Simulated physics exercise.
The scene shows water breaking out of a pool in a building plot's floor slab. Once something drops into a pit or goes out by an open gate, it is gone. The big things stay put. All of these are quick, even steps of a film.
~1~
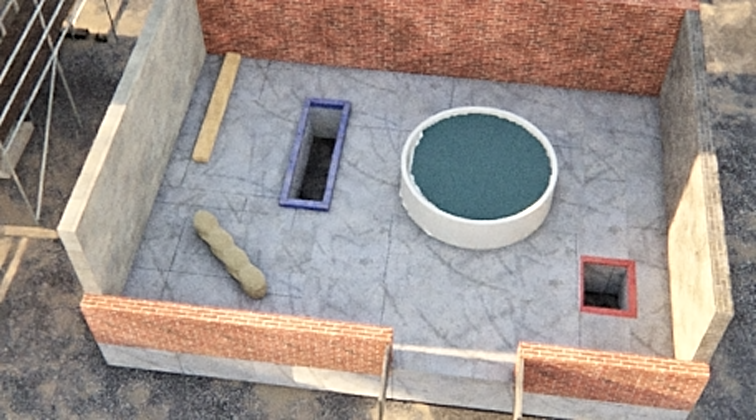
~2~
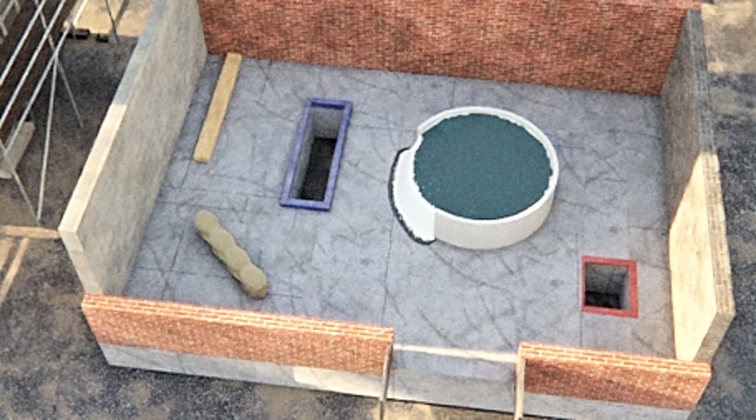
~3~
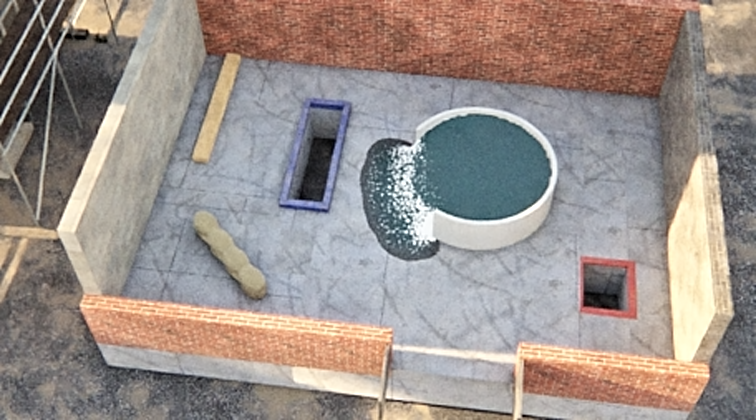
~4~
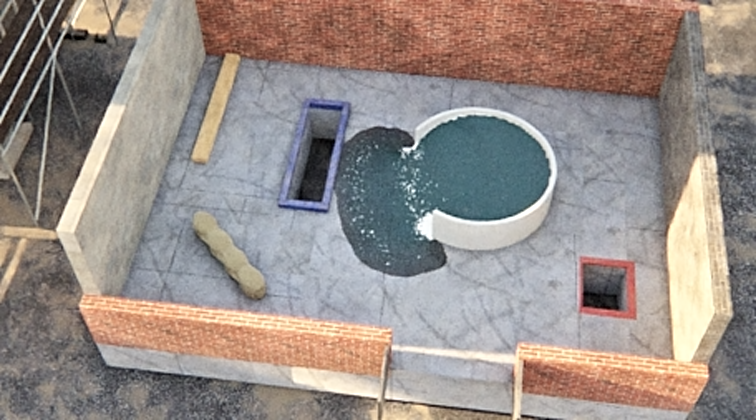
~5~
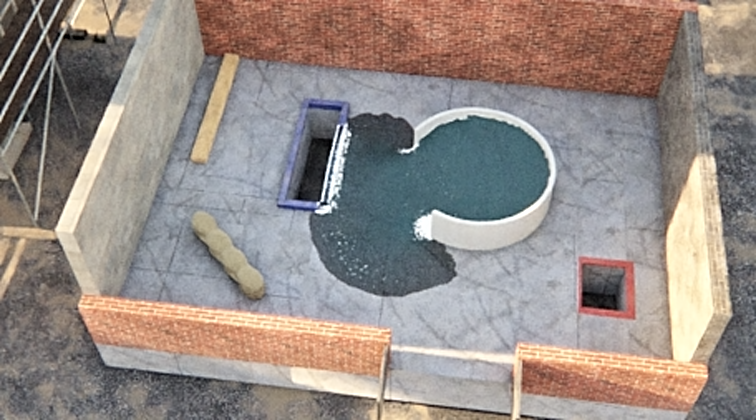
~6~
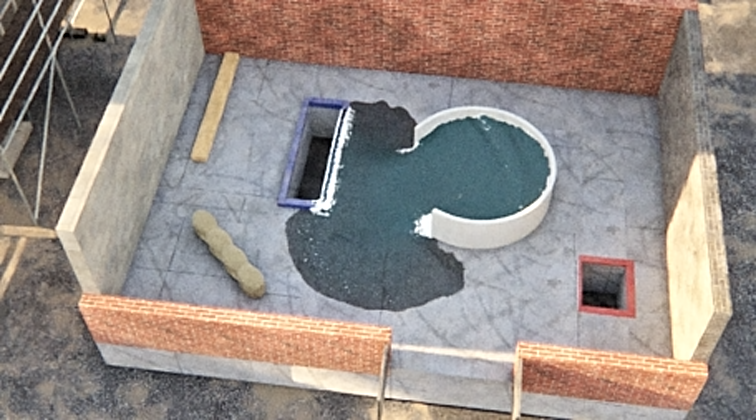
We see a round white-walled tank on a walled concrete slab break open on its left side, and dark teal water pours out, spreading left to the blue-framed pit, spilling over its edge, and fanning toward the front.
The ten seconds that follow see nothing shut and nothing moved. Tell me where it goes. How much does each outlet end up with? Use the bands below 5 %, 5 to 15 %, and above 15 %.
Once it settles, the gate ends up with below 5 %, the blue pit ends up with above 15 %, the red pit ends up with below 5 %.
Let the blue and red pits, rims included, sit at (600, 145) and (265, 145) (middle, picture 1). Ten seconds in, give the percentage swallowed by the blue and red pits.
Looks like blue collects 0 percent and red collects 25 percent.
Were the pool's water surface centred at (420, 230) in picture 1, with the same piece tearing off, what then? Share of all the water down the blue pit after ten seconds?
I'd put the blue pit at 4 % of the whole.
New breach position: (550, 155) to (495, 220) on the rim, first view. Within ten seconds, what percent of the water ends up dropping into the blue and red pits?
In percent: Blue 0, red 45.
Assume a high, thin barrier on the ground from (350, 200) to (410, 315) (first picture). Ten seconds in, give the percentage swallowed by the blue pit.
Share for the blue pit - 25 percent.
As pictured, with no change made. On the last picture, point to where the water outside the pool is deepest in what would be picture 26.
Look near (287, 340).
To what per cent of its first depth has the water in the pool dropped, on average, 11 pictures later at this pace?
My reading: Near 44 %.
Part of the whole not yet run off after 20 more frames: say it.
80 % or so.
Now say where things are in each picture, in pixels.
The round tank at (479, 166) is whole and still, in the first picture.
Water pours out at (407, 188) and has run to a hidden place, in the second picture.
The front is at (391, 142), out from the gap at (406, 191), in the third picture.
The front is at (378, 131), out from the gap at (405, 192), in the fourth picture.
The front is at (348, 123), out from the gap at (404, 192), in the fifth picture.
The front is at (315, 283), out from the gap at (405, 191), in the sixth picture.
A moment on, water covers 25 % of the floor; the gate 0 %, the blue pit 7 %, the red pit 0 %.
Next, water covers 30 % of the floor; the gate 0 %, the blue pit 14 %, the red pit 0 %.
Then, water covers 45 % of the floor; the gate 0 %, the blue pit 20 %, the red pit 0 %.
Later, water covers 80 % of the floor; the gate 1 %, the blue pit 22 %, the red pit 0 %.
In the end, water covers 90 % of the floor; the gate 3 %, the blue pit 22 %, the red pit 3 %.
